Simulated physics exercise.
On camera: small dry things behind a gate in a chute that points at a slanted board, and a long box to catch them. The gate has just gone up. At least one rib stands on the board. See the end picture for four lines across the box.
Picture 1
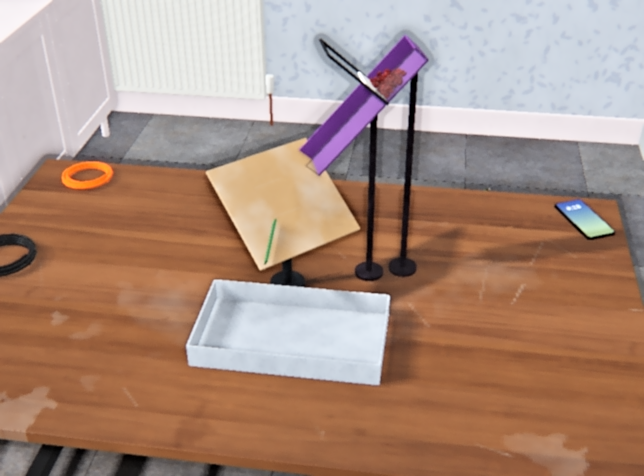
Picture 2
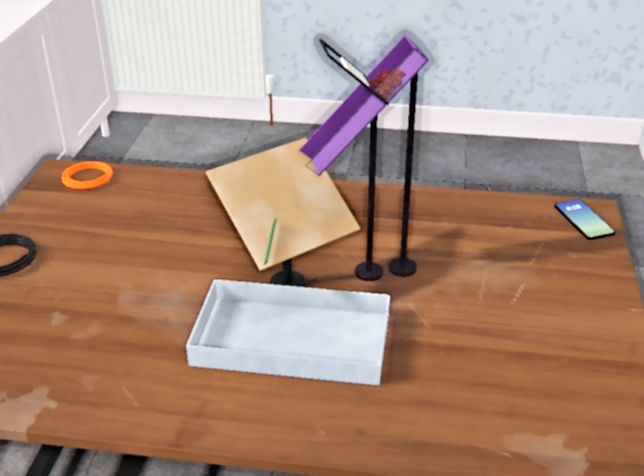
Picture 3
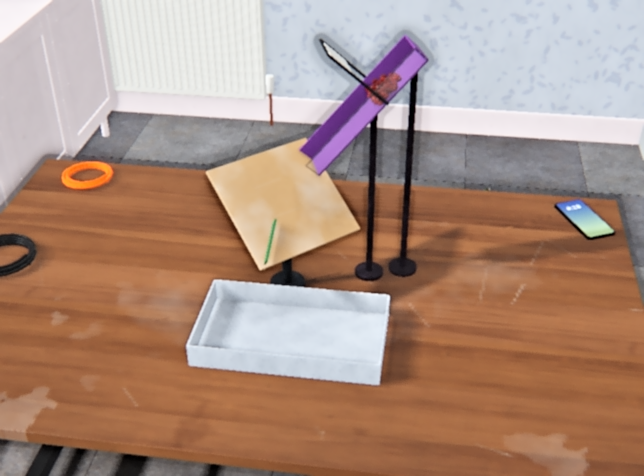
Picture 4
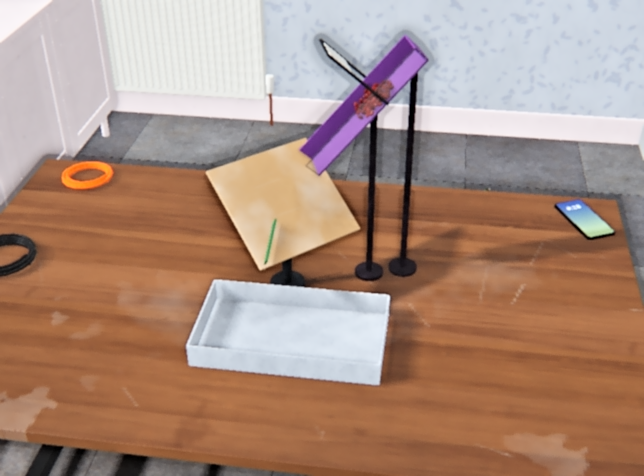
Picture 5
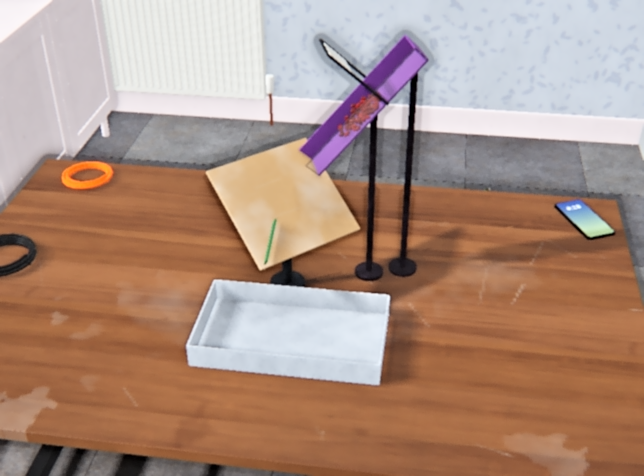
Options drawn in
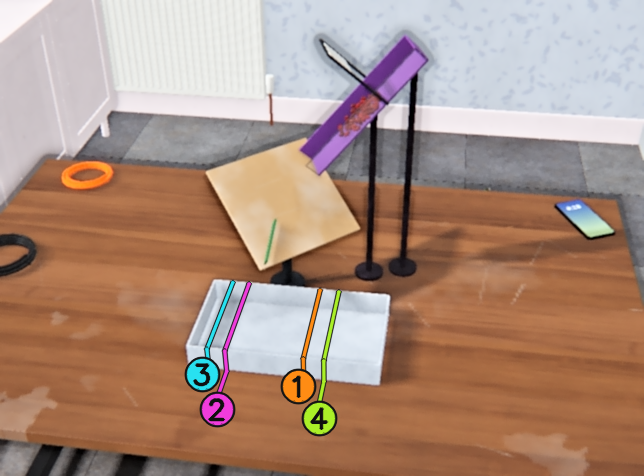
At first, a clump of small reddish-brown pieces sits high in a sloping purple chute, above a tilted wooden board and an empty white box on a table. A thin flap at the chute swings up slightly, then the pieces slide down and left, spreading out partway along the chute.
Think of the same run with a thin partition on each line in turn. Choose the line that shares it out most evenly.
Line 1 does it best.
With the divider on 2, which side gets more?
Right.
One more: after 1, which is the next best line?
That would be 4.
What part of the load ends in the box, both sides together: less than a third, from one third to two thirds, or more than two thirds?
More than two thirds.
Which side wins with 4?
More lands on the left.
On the marked copy, line 1 crosses the front rim at (303, 357); line 2 crosses the front rim at (225, 350); line 3 crosses the front rim at (207, 348); line 4 crosses the front rim at (324, 359).
With 1, of what is caught, close to two thirds on the left of the divider, close to a third on the right.
With 2, of what is caught, only a few on the left of the divider, all but a few on the right.
With 3, of what is caught, none at all on the left of the divider, the whole lot on the right.
With 4, of what is caught, the bulk on the left of the divider, close to a quarter on the right.
